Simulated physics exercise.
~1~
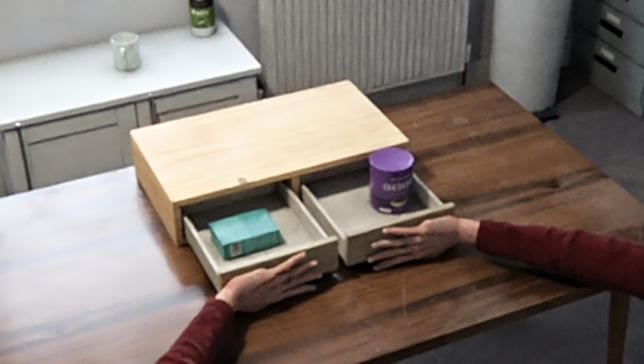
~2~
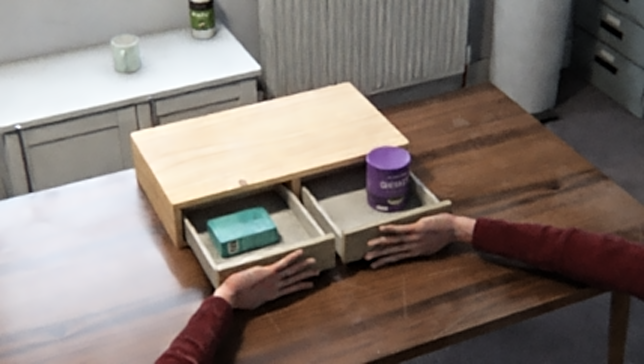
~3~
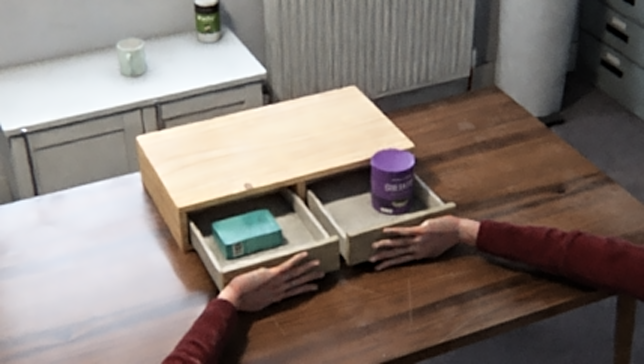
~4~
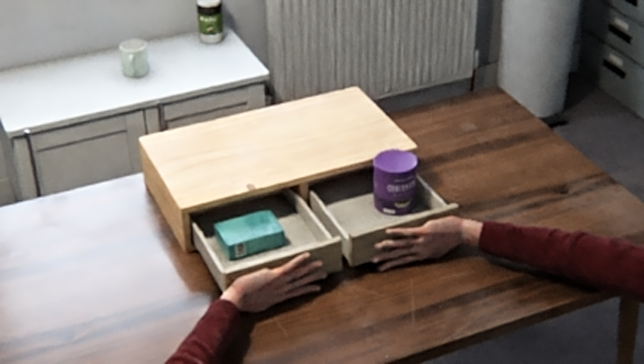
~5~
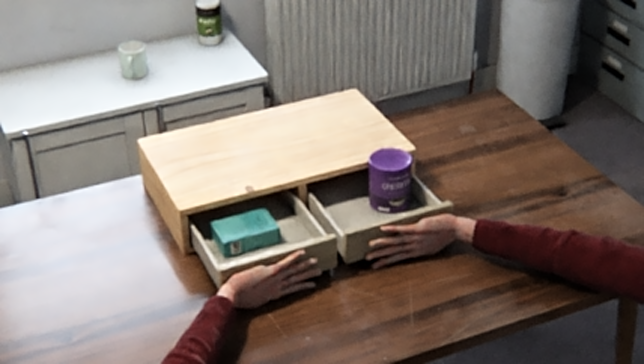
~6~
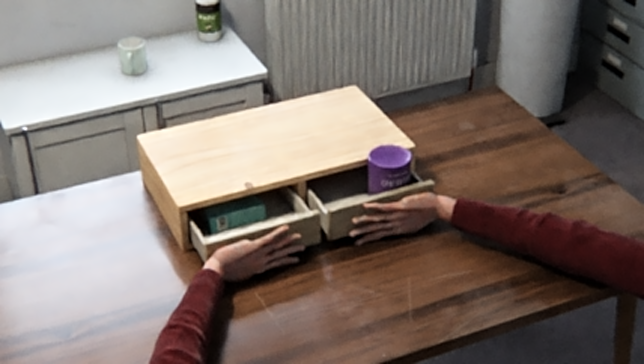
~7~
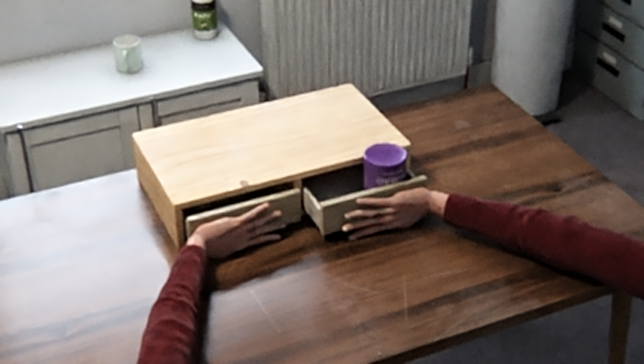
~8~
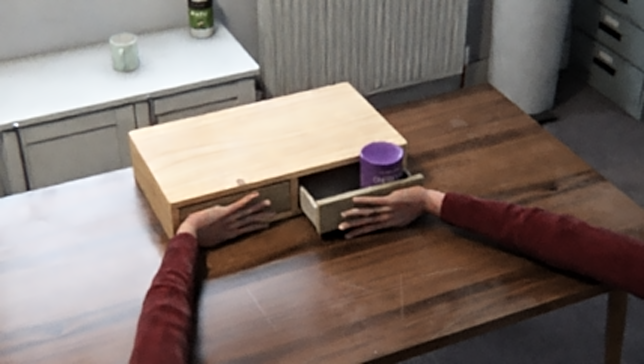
Two drawers in a low wooden cabinet sliding in under pressing hands, the left closing flush, the right holding a purple tub staying ajar.
